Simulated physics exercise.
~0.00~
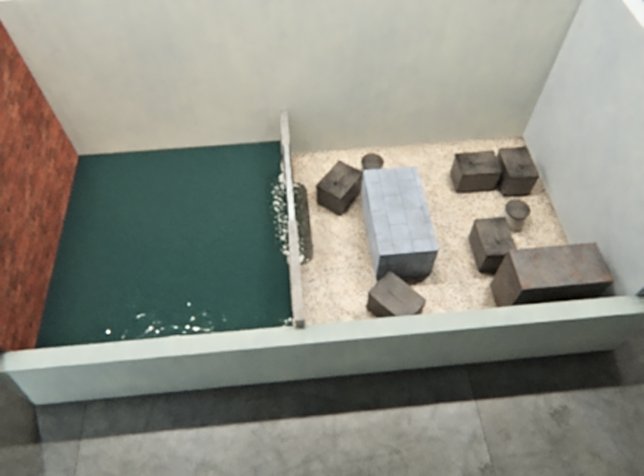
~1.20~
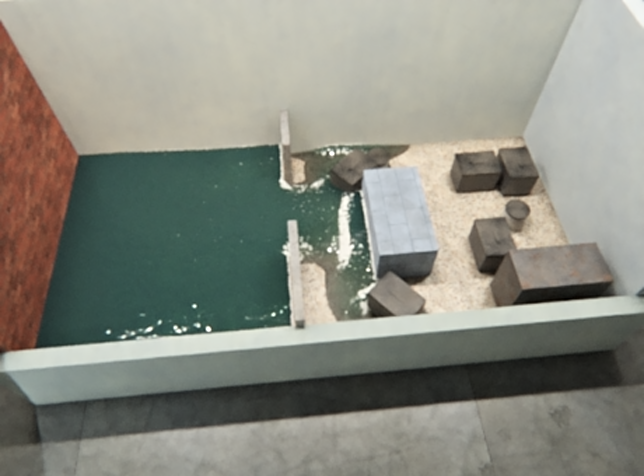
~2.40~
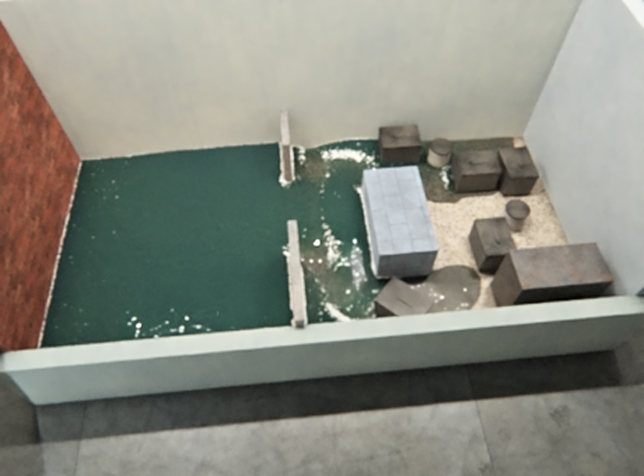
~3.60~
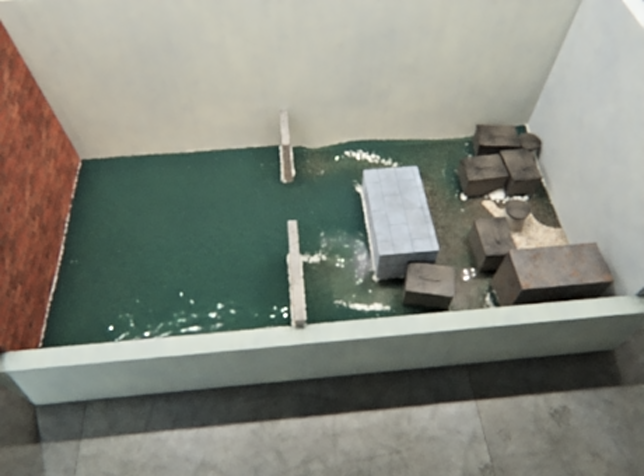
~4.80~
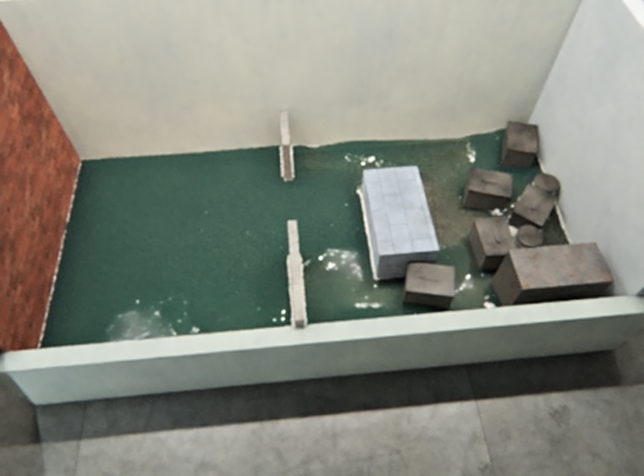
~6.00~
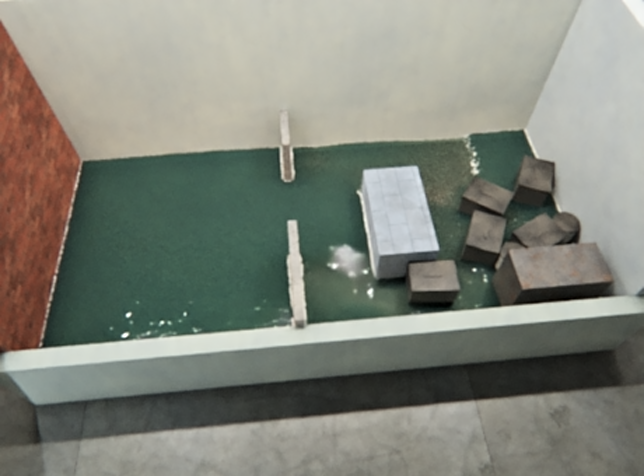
Green water pouring through a gap in a dividing wall, flooding the sandy right room and sweeping dark boxes into a right-hand cluster.
